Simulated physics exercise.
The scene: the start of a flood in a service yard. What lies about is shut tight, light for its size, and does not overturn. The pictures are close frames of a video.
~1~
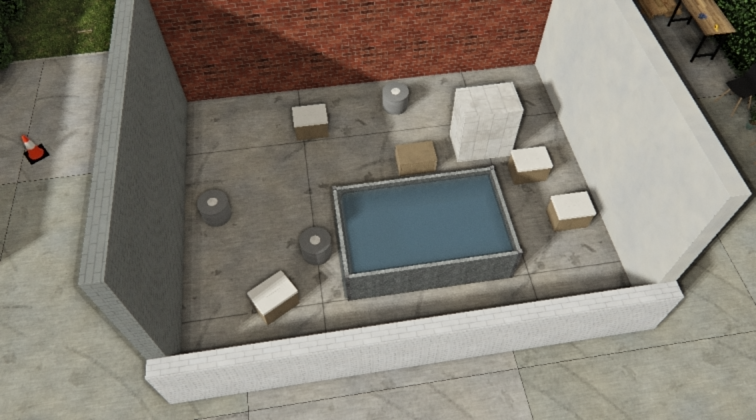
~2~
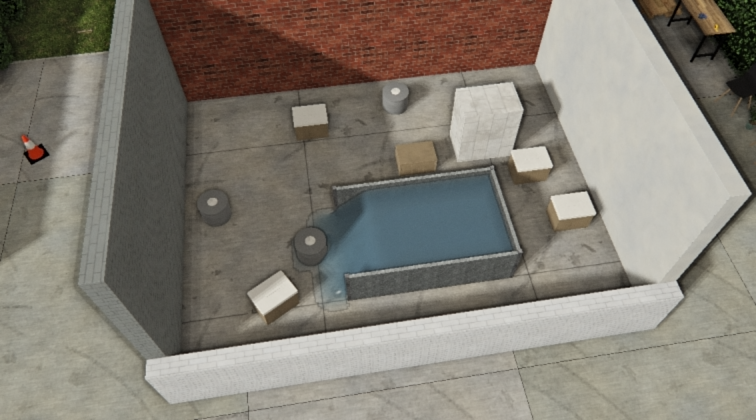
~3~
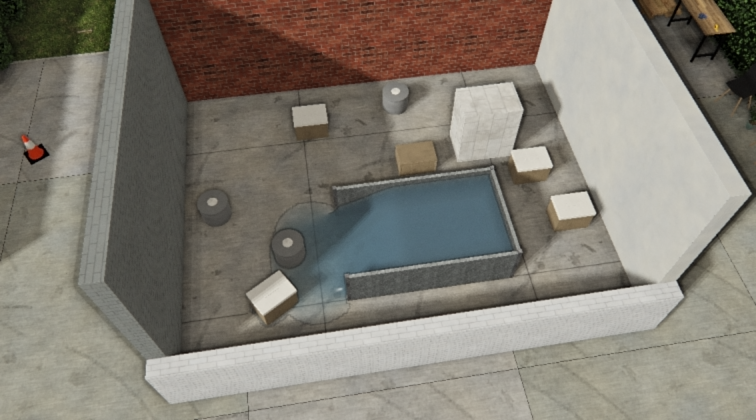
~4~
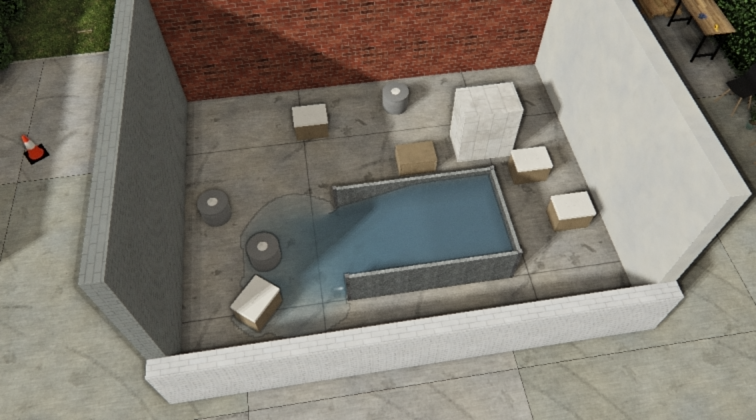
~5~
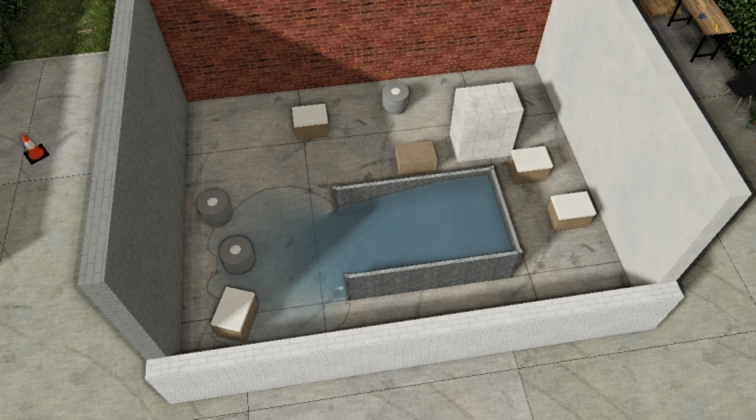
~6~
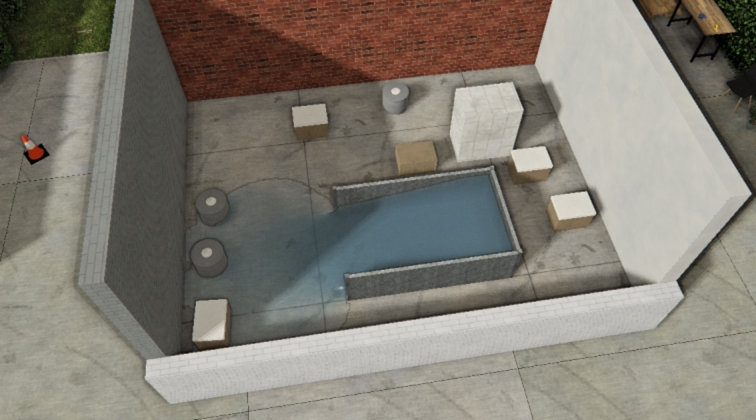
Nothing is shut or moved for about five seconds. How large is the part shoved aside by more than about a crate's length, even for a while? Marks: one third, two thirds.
That comes to one to two thirds.
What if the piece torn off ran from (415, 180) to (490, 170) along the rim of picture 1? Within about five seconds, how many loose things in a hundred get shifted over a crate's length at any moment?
Roughly 80 per cent.
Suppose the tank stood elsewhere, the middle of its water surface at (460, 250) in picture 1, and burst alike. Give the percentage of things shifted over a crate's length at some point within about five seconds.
Roughly 60 per cent.
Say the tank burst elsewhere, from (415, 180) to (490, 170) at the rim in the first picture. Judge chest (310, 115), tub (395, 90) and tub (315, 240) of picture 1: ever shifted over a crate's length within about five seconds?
One after the other: Swept aside, pushed that far, not that far.
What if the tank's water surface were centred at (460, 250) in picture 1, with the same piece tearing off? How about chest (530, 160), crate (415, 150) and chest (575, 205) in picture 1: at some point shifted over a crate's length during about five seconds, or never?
As listed: Less than that, under that, never so far.
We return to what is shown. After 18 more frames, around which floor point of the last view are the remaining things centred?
Roughly at (386, 167).
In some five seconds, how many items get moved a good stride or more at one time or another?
It comes to 5.
A moment on, 2 of 8 are well off their spots; 2 afloat.
Next, 3 of 8 are well off their spots; 3 afloat.
Later, 2 of 8 are well off their spots; 1 afloat.
In the end, 5 of 8 are well off their spots, and 5 have been at some point; 3 afloat.
